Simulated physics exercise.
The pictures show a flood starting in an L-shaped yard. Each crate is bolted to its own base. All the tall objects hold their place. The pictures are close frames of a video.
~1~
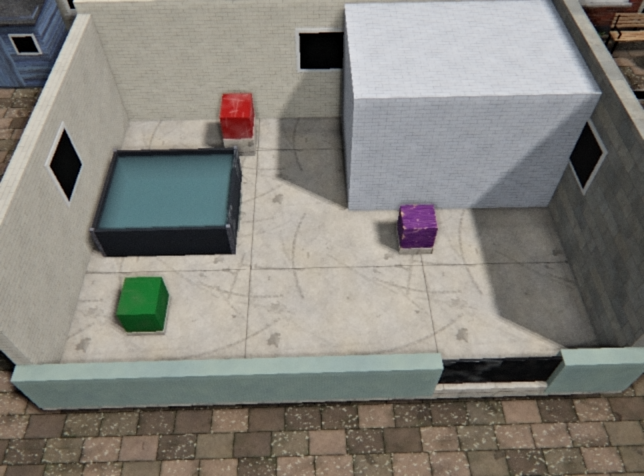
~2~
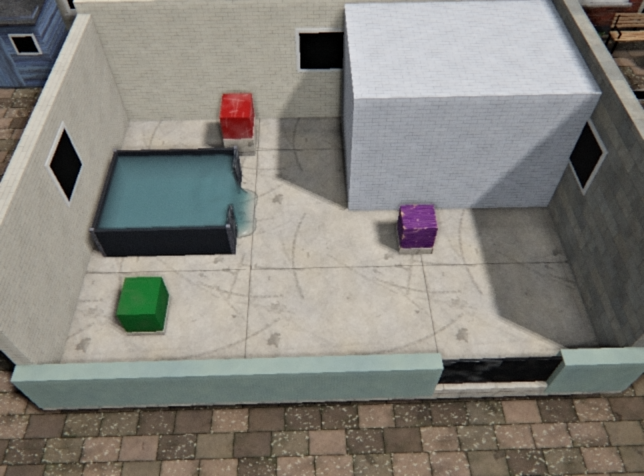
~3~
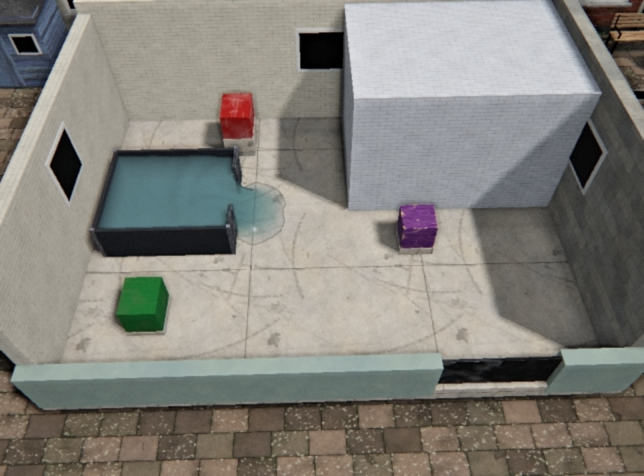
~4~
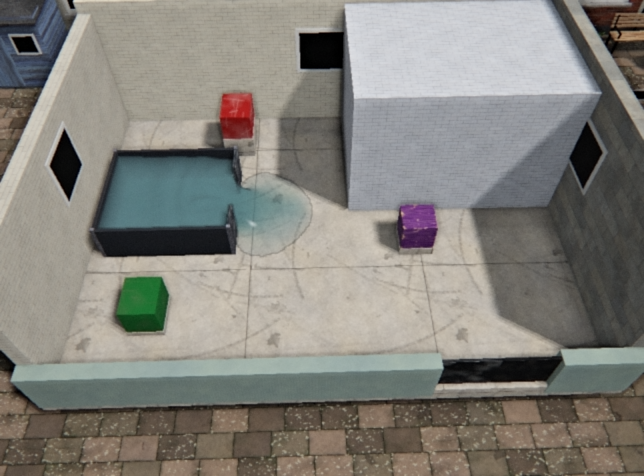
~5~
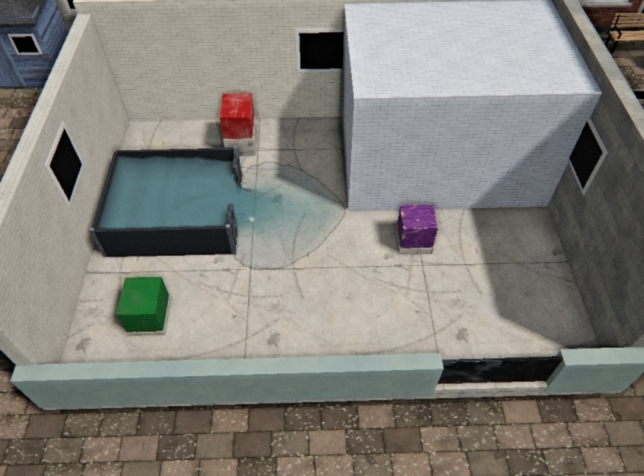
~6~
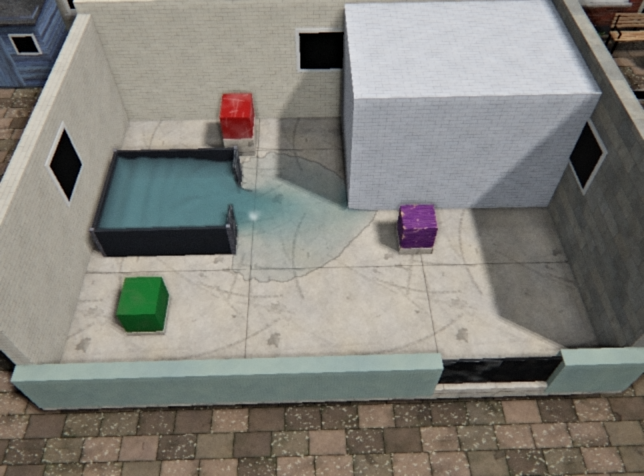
To begin with, a dark-walled tank of still blue-green water sits in a walled L-shaped yard with red, green and purple blocks. Water then pours through a gap in the tank's right side, and a thin, rounded puddle spreads steadily rightward across the pale floor, nearing the purple block.
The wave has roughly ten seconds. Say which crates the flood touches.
In the end: The red crate escapes dry; the green crate escapes dry; the purple crate is wetted.
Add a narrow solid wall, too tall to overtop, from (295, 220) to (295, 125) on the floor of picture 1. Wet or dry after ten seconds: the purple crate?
In short: Purple stays dry.
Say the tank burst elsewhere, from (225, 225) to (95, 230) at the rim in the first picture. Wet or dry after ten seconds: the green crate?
The green crate gets wet.
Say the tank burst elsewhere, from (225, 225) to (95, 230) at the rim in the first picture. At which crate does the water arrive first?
I say the green-painted one.
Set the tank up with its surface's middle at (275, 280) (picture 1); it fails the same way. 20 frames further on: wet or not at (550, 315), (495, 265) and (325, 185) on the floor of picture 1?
In turn: Under water, covered, not flooded.
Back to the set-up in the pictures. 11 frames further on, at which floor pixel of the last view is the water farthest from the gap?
Close to (557, 248).
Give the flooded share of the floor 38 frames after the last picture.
I make it 80 per cent.
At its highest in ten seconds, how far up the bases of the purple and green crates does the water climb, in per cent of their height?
About 170 and 60 per cent.
A moment on, water covers 25 % of the floor; the red crate water round its plinth, the green crate not reached, the purple crate water round its plinth.
Next, water covers 40 % of the floor; the red crate water round its plinth, the green crate not reached, the purple crate water round its plinth.
Then, water covers 60 % of the floor; the red crate water round its plinth, the green crate not reached, the purple crate water round its plinth.
Later, water covers 80 % of the floor; the red crate water round its plinth, the green crate not reached, the purple crate water round its plinth.
In the end, water covers 100 % of the floor; the red crate stayed above the water, the green crate stayed above the water, the purple crate was topped.
